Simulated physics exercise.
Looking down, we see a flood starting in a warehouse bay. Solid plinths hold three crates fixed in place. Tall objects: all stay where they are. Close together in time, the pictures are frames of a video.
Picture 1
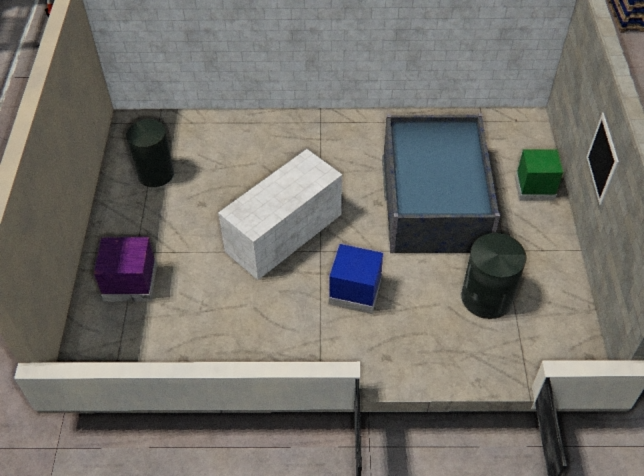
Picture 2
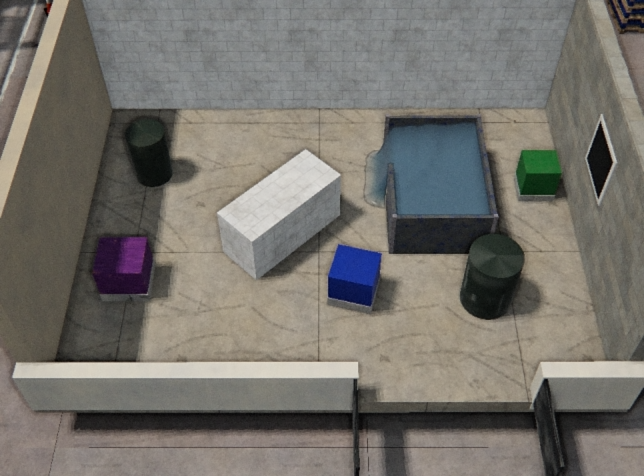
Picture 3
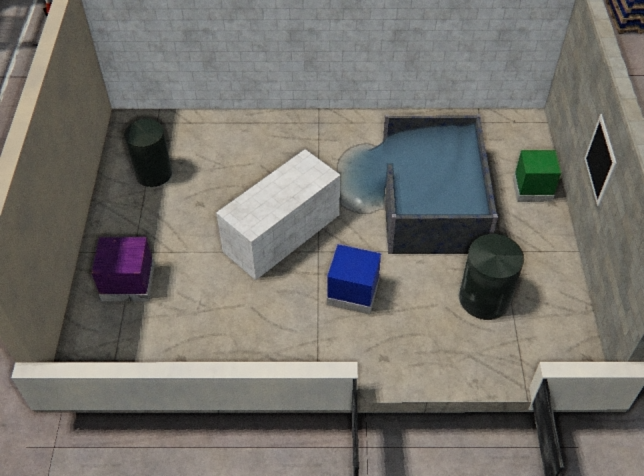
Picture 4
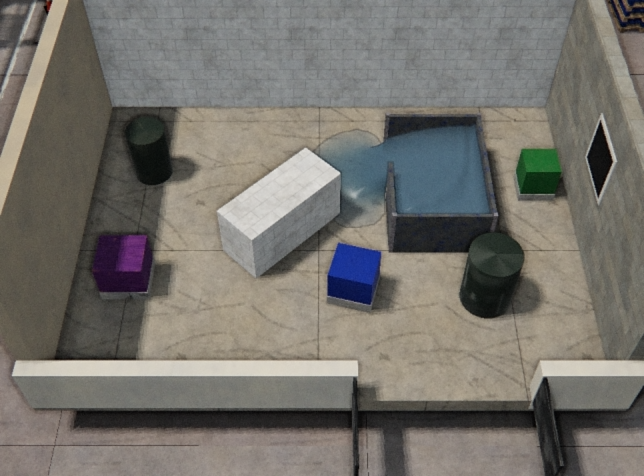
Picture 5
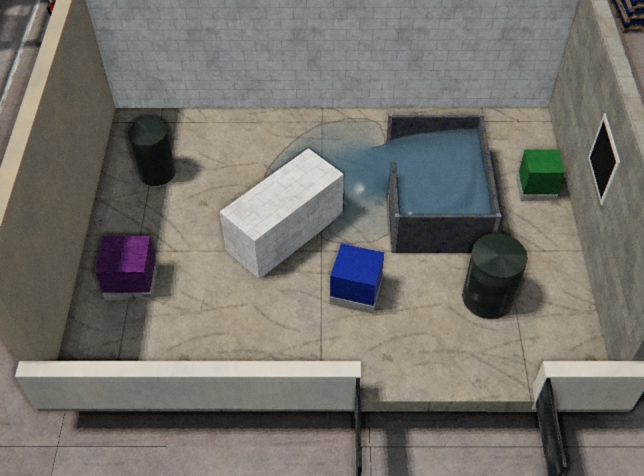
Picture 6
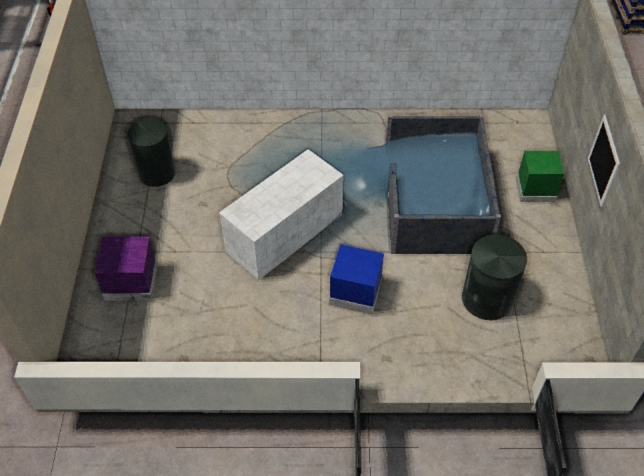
The video shows a walled bay seen from above, where water in a dark-sided tank pours through a gap on its left side, spreads across the floor to a long white block, and then runs leftward behind it.
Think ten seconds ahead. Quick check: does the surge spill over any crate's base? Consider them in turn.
The green crate is not flooded, the blue crate is not flooded, the purple crate is flooded.
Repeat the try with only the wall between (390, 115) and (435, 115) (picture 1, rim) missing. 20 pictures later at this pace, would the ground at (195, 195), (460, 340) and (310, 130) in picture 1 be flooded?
One by one, they turn out drenched, not soaked and drenched.
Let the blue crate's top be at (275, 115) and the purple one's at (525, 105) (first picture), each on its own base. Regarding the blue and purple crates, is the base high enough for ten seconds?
I reckon the blue one is hit by the flood, while the purple one is missed.
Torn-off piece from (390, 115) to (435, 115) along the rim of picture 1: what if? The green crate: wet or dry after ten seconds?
As it turns out, green crate is swamped.
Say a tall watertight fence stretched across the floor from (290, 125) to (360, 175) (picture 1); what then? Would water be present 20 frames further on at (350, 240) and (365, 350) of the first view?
As listed: Flooded, not flooded.
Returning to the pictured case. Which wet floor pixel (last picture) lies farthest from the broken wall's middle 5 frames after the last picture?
I'd say at around (109, 138).
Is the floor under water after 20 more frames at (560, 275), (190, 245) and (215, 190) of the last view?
One after the other: Dry, under water, covered.
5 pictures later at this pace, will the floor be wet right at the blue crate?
Note - blue: Wet.
A moment on, water covers 30 % of the floor; the green crate not reached, the blue crate water round its plinth, the purple crate not reached.
Next, water covers 40 % of the floor; the green crate not reached, the blue crate water round its plinth, the purple crate not reached.
Then, water covers 50 % of the floor; the green crate not reached, the blue crate water round its plinth, the purple crate water round its plinth.
Later, water covers 65 % of the floor; the green crate not reached, the blue crate water round its plinth, the purple crate water round its plinth.
In the end, water covers 95 % of the floor; the green crate stayed above the water, the blue crate stayed above the water, the purple crate was topped.
